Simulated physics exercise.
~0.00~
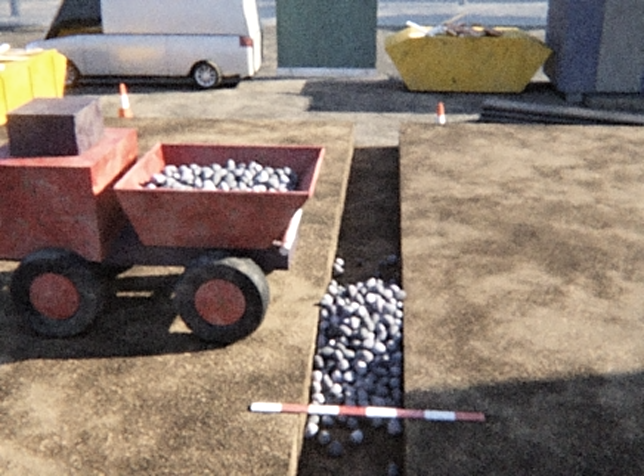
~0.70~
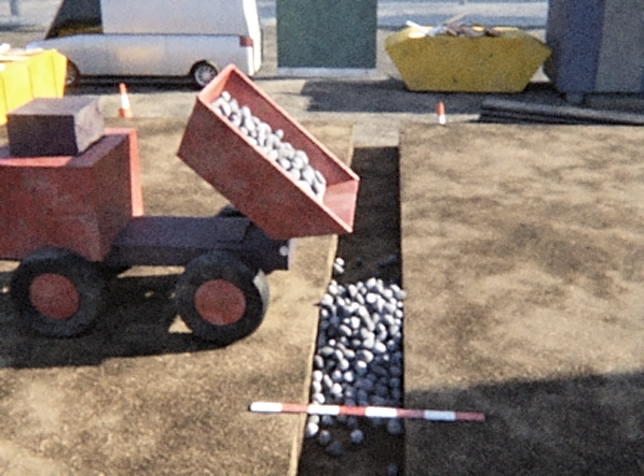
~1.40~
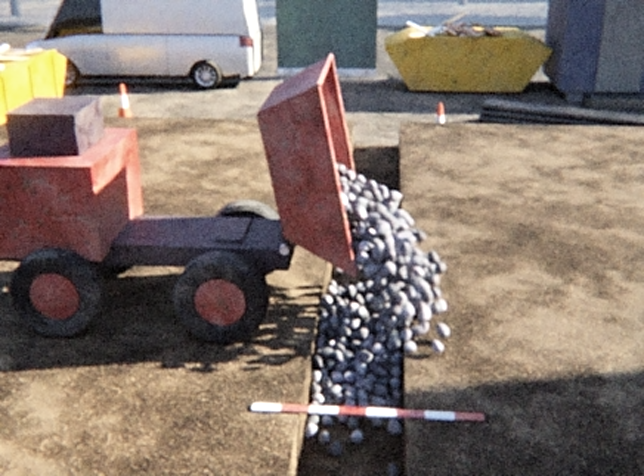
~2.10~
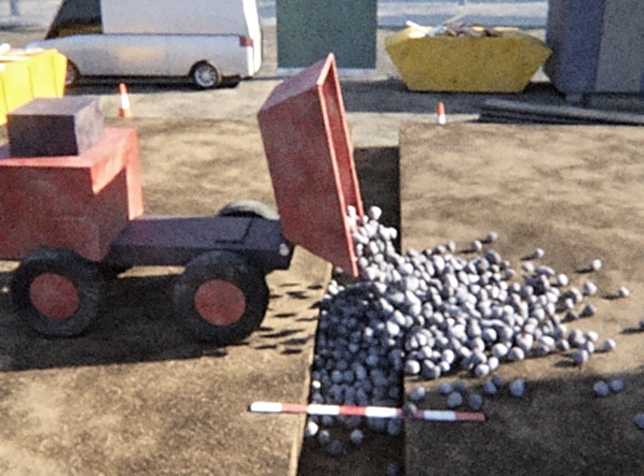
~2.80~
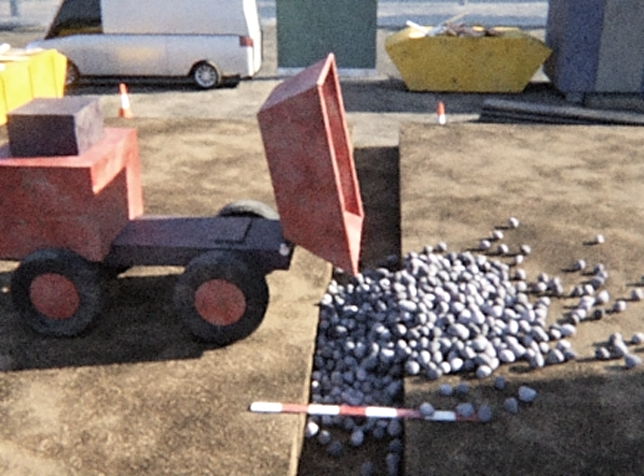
To begin with, a red dumper with a skip full of grey stones stands left of a trench already partly filled with similar stones, a red and white staff lying across it. The skip tips up and to the right while the dumper stays put, the stones still inside. As it tilts steeply, the stones pour out over the trench. Many land beyond it, spreading and rolling across the ground to the right. Finally, the skip stays raised and looks empty, with stones heaped in the trench and scattered widely past its right edge.
